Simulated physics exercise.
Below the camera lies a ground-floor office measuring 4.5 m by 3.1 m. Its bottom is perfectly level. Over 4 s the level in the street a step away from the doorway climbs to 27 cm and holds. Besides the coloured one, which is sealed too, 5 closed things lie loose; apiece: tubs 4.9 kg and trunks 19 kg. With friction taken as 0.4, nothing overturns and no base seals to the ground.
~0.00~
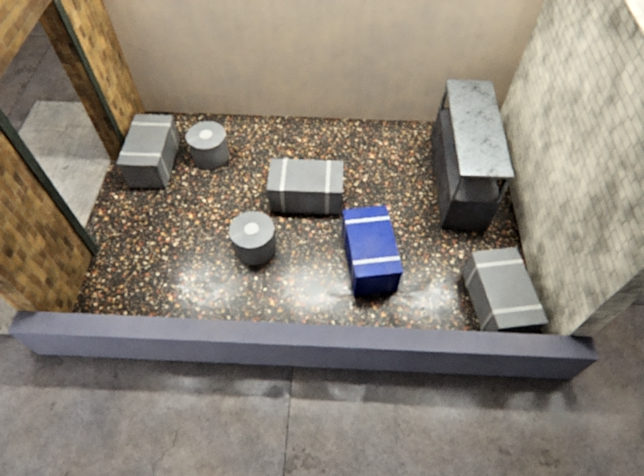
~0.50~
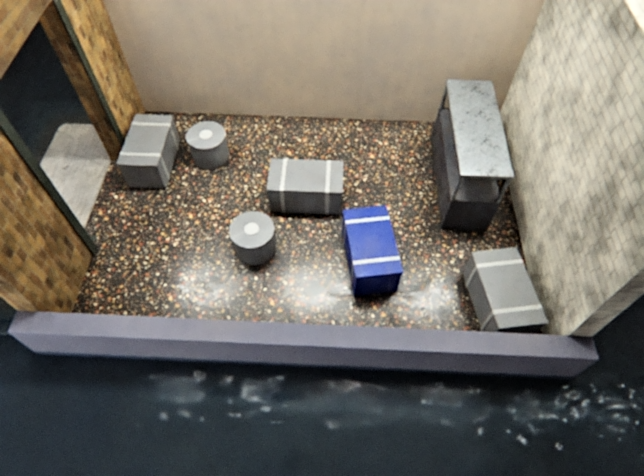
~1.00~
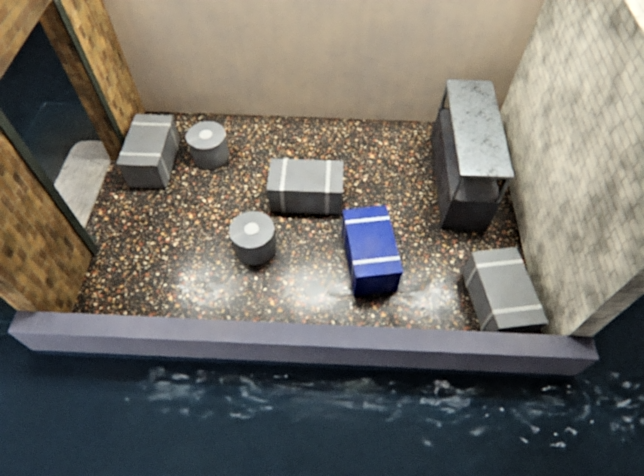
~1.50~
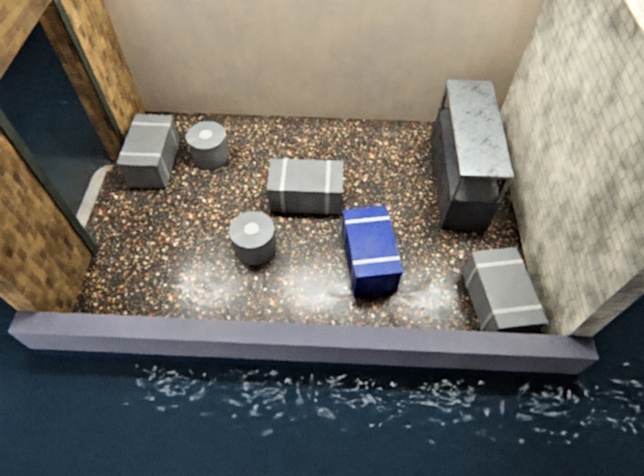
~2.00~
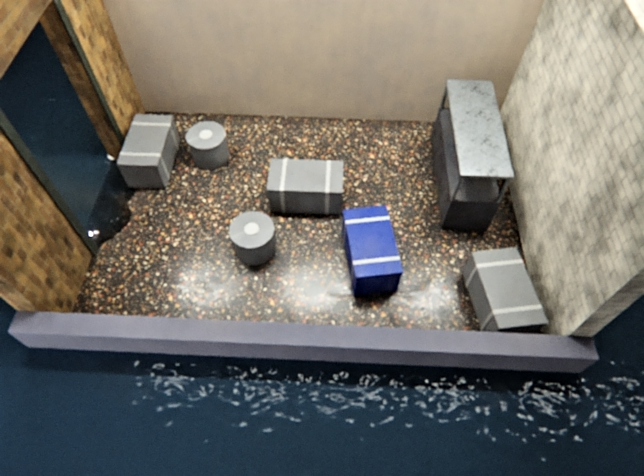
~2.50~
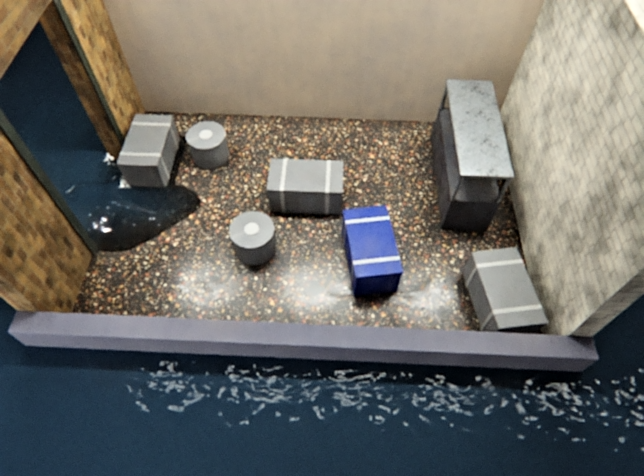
At the start, a blue trunk, three grey trunks and two grey tubs sit on a dry speckled floor beside a tall cabinet-like piece. Dark water covers the ground outside the low front wall, then enters through the left opening and spreads across the floor, while every object stays still.
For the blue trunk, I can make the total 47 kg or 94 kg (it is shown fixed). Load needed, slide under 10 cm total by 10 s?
The heavier option is essential.
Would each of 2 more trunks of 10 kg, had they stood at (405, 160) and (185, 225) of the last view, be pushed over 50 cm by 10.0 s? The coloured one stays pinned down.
Below the mark, then above the mark.
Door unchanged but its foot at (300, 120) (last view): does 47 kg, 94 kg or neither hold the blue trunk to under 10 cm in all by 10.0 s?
Then only the bigger mass works.
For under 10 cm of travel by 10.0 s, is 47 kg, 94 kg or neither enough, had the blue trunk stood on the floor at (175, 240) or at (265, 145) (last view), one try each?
First try the heavier suffices, second try the heavier suffices.
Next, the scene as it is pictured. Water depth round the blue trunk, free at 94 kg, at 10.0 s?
Around 18 cm.
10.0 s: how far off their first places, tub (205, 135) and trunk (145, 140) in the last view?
150 cm and 200 cm respectively.
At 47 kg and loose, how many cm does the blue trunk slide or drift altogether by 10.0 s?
All together it comes to about 80 cm.
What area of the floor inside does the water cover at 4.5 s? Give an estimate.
Close to 7.5 m2, I'd say.
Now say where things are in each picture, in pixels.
The blue trunk at (372, 240), on the bottom; water covers 0.0 m2; 0 of 6 have shifted, in the first picture.
The blue trunk at (372, 240) rests on the ground; 0.0 m2 under water; 0 of 6 have shifted, in the second picture.
The blue trunk at (372, 240), on the bottom; 0.0 m2 under water; 0 of 6 have shifted, in the third picture.
The blue trunk at (372, 240), on the bottom; 0.0 m2 under water; 0 of 6 have shifted, in the fourth picture.
The blue trunk at (372, 240) rests on the ground; water covers 0.2 m2; 0 of 6 have shifted, in the fifth picture.
The blue trunk at (372, 240), on the bottom; water covers 0.7 m2; 0 of 6 have shifted, in the sixth picture.
After 3.5 s the blue trunk would be 0 cm from its start with 47 kg and 0 cm from its start with 94 kg; 0 cm of water round it then.
After 4.5 s the blue trunk would be 0 cm from its start with 47 kg and 0 cm from its start with 94 kg; 3 cm of water round it then.
After 7.0 s the blue trunk would be 27 cm from its start with 47 kg and 0 cm from its start with 94 kg; 8 cm of water round it then.
After 10.0 s the blue trunk would be 66 cm from its start with 47 kg and 0 cm from its start with 94 kg; 18 cm of water round it then.
